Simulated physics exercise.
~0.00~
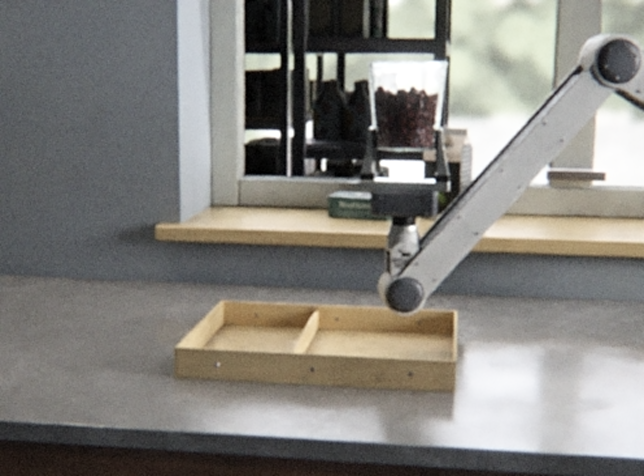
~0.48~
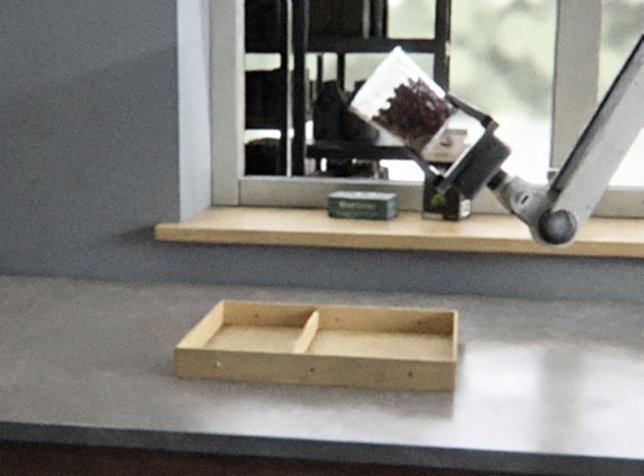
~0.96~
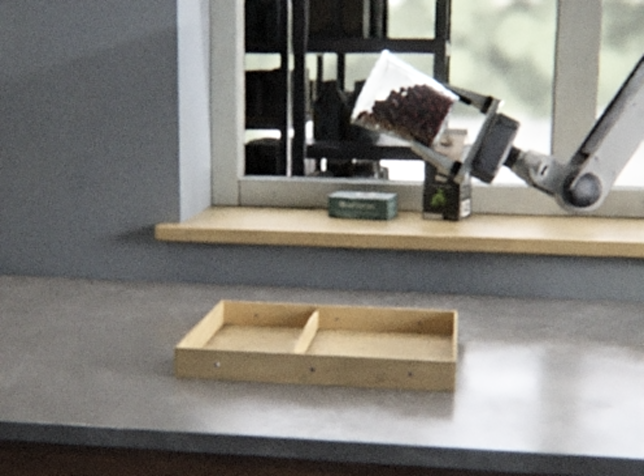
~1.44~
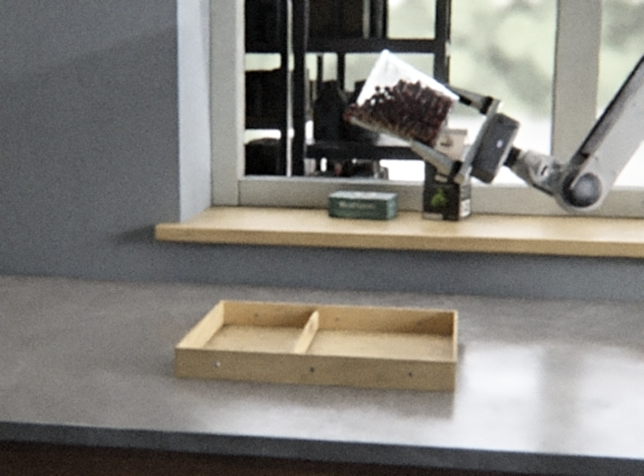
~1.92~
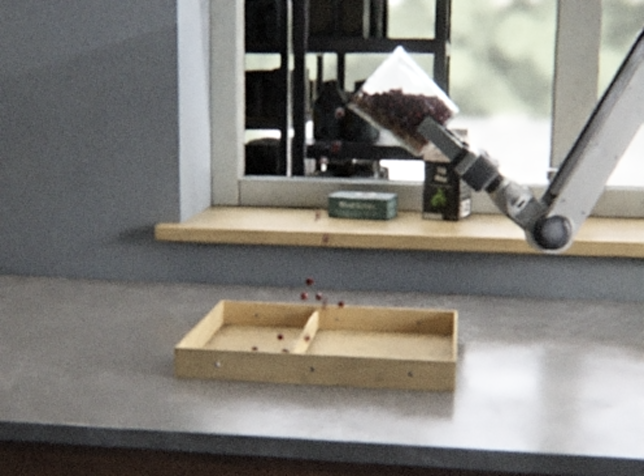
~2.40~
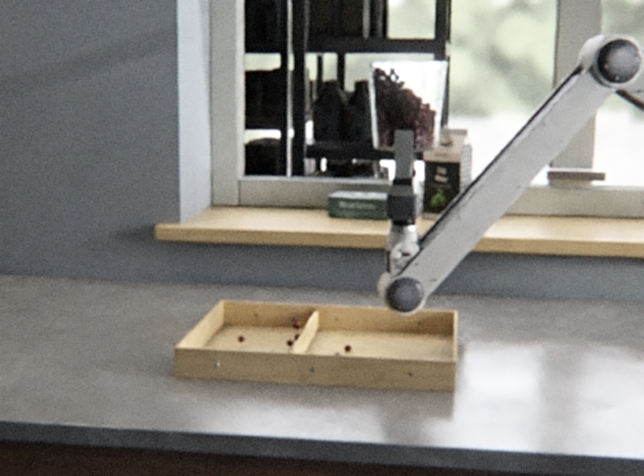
On a grey worktop by a window, a robot arm tips a clear beaker, spilling few dark red beads into a divided tray, then rights it.
